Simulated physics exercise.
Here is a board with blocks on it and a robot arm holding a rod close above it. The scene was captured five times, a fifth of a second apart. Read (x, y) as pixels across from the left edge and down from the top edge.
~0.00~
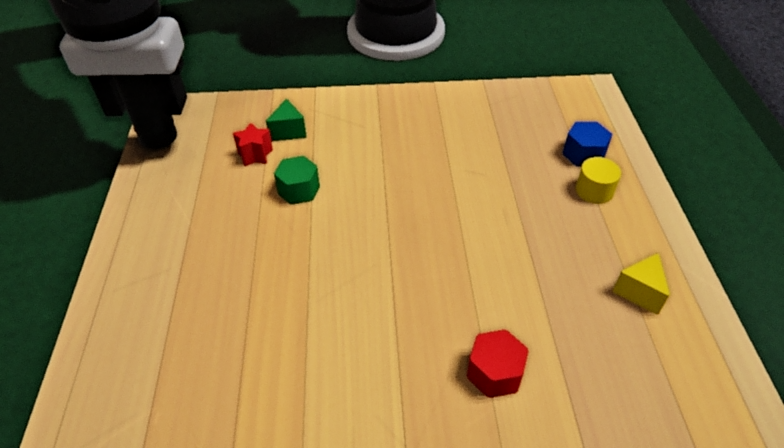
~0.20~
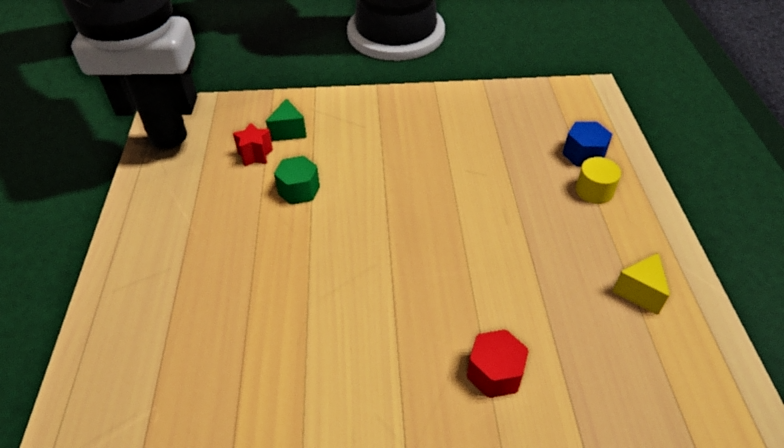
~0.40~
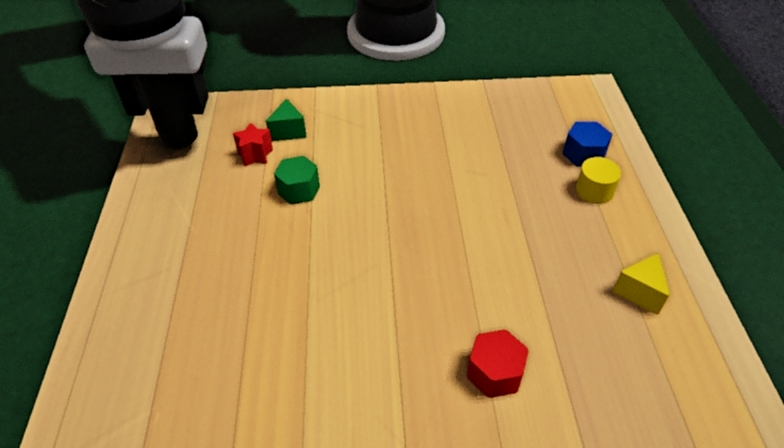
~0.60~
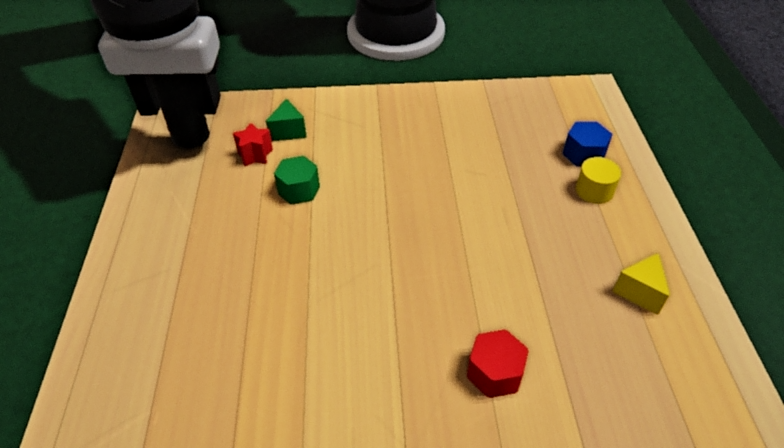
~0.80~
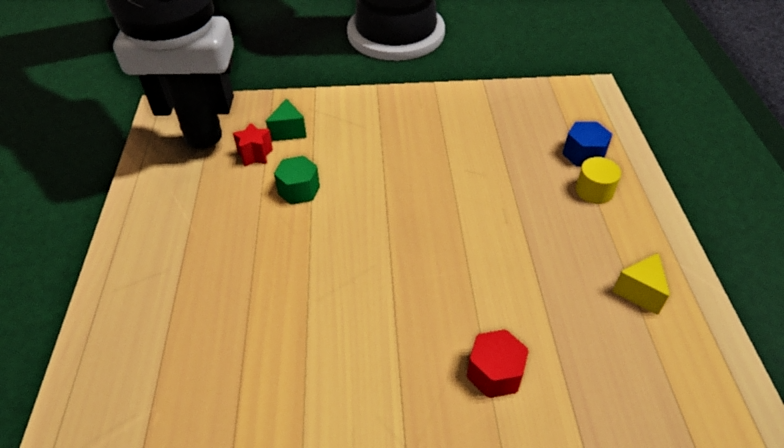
Black robot arm sliding its rod slowly rightward toward a red star block, while all the coloured blocks on the wooden board stay still.
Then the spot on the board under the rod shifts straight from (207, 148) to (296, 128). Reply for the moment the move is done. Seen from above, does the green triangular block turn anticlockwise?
Final answer: Yes.
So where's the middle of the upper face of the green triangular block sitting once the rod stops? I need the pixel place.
The middle of its top is at (322, 105).
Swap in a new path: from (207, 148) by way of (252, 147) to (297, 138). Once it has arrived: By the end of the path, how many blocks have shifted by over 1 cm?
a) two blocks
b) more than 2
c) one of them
a (two blocks)
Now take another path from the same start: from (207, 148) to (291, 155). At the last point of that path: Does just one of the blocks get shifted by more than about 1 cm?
Yes, it checks out.
What follows on the original path. Halfway along, rod (250, 127); red star block (258, 135), turned 15° clockwise.
At the end, rod (294, 117); red star block (262, 135), turned 35° clockwise; green triangular block (322, 105), turned 25° anticlockwise; green hexagon unmoved.
